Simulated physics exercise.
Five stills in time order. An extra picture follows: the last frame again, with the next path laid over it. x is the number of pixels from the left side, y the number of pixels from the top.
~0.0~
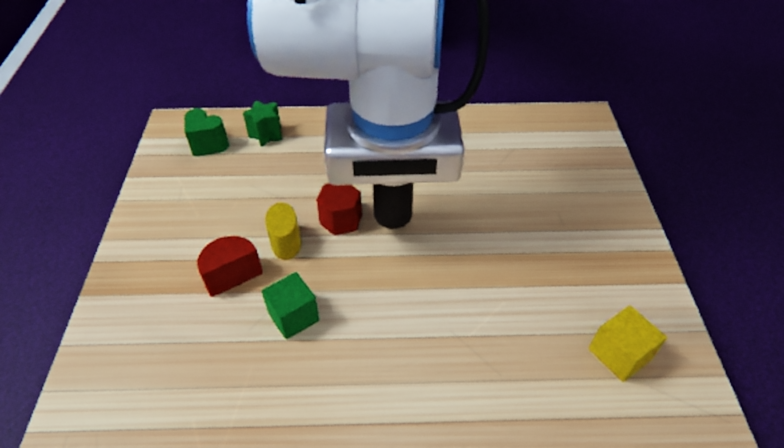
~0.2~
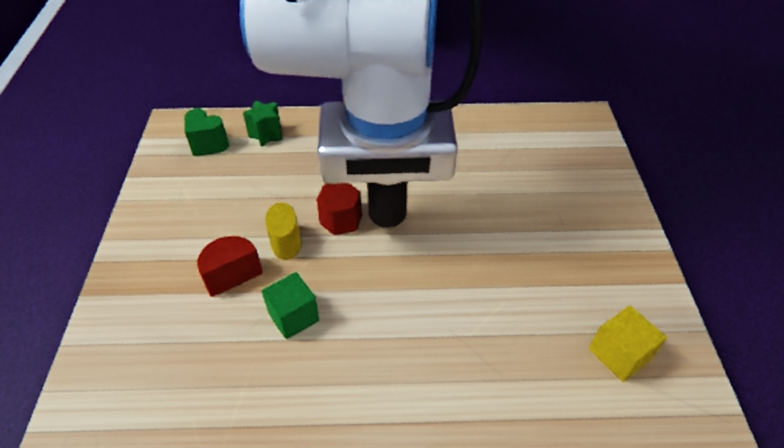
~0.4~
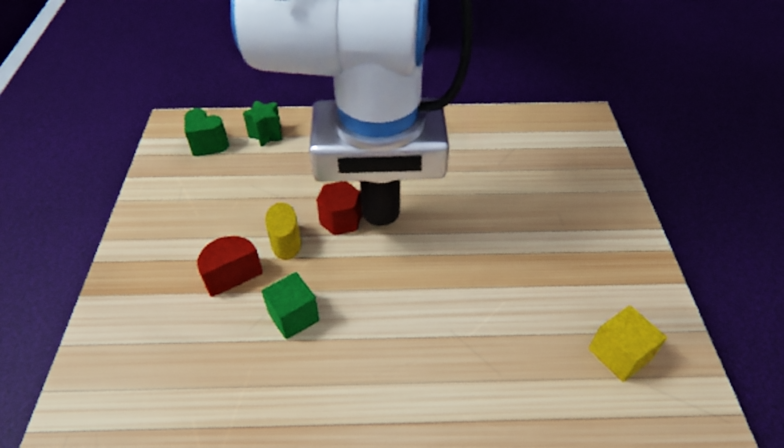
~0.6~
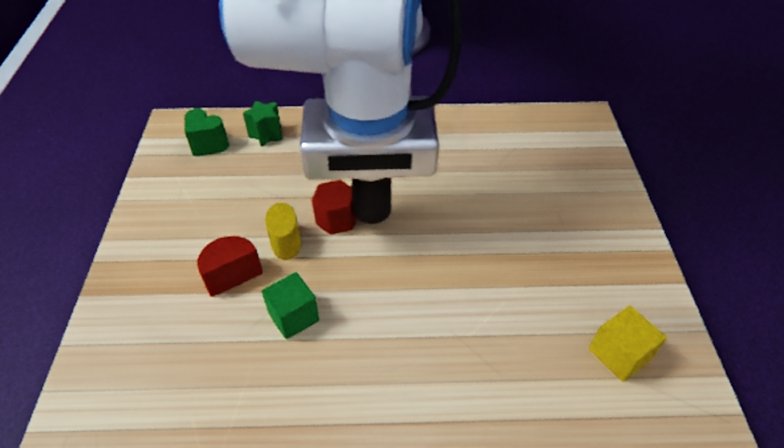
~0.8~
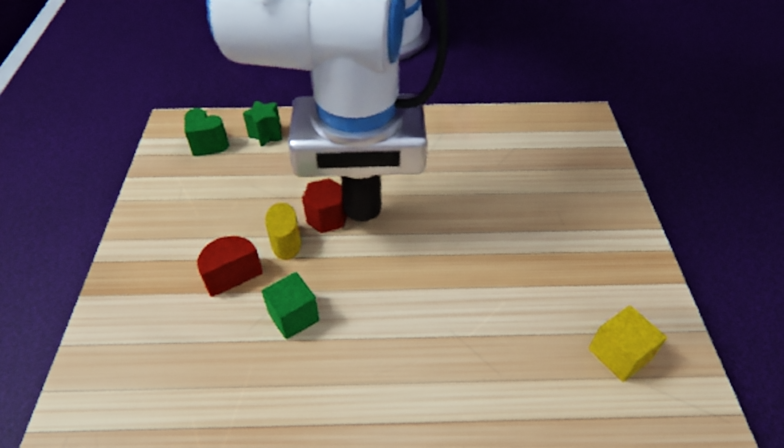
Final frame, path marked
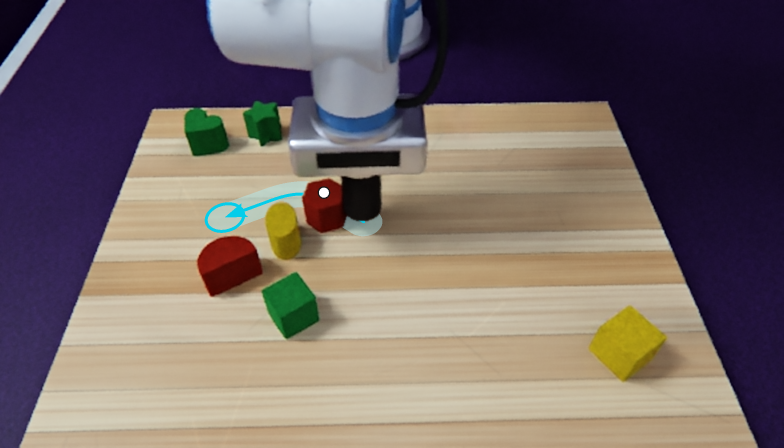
Robot arm with a black post sliding left across a wooden board, nudging a red hexagonal block toward a yellow oval one.
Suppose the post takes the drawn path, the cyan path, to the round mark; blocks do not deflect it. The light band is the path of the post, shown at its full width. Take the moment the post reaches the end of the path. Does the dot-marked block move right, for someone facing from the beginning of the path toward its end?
No, I don't think so.
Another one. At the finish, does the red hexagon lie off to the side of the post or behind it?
Short answer: No.
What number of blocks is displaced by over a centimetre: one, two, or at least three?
Counting only shifts above 1 cm, I get one block.
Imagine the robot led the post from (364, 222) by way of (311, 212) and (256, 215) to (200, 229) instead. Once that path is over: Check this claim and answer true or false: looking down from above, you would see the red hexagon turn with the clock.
Verdict: True.
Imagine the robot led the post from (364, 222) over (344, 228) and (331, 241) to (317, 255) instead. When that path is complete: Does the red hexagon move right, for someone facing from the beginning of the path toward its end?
I'd say yes.
The drawn path runs from (364, 222) over (324, 198) and (275, 199) to (225, 217); the dot is on the red hexagon.
On the path given first. One third of the way, post at (321, 185); red hexagon at (281, 183), turned 40° anticlockwise.
Two thirds of the way, post at (270, 186); red hexagon at (230, 191), turned 65° anticlockwise.
At the end, post at (221, 204); yellow oval not moved; red hexagon at (176, 208), turned 55° anticlockwise.
